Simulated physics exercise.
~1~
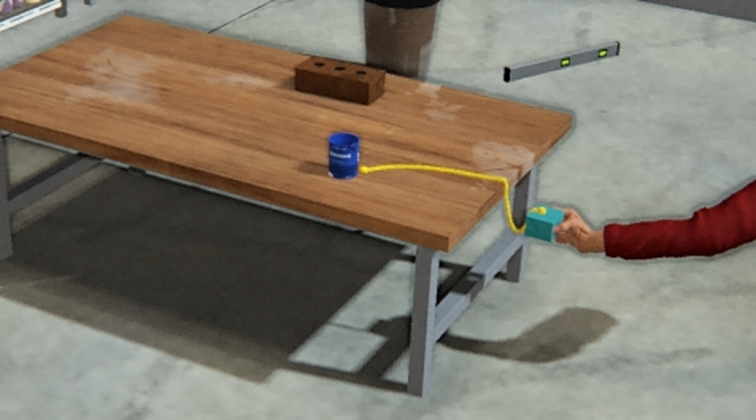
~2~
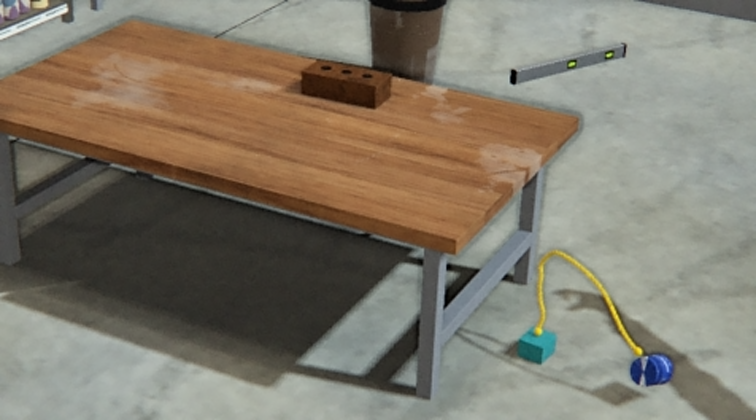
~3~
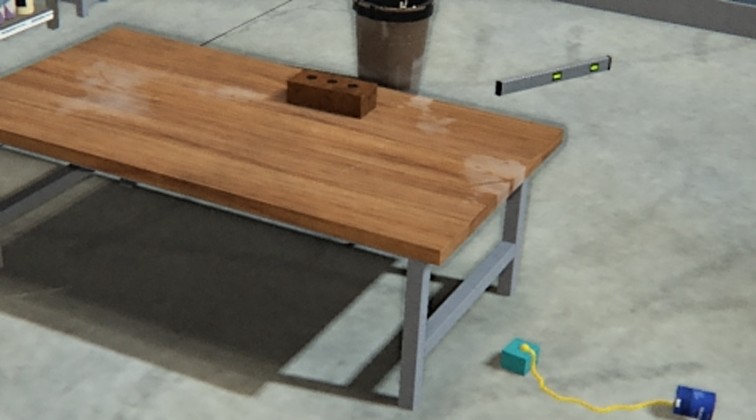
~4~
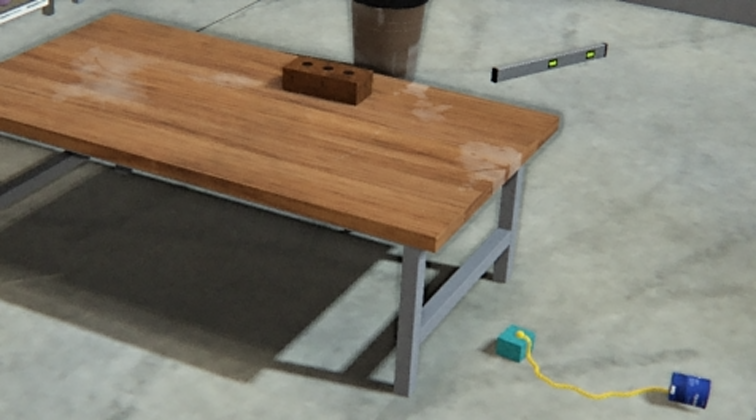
A hand in a red sleeve held a turquoise block beside a wooden workbench and let it go, and the block dropped to the floor, its yellow cord pulling the blue cup off the table to land to its right, while the brick stayed put.
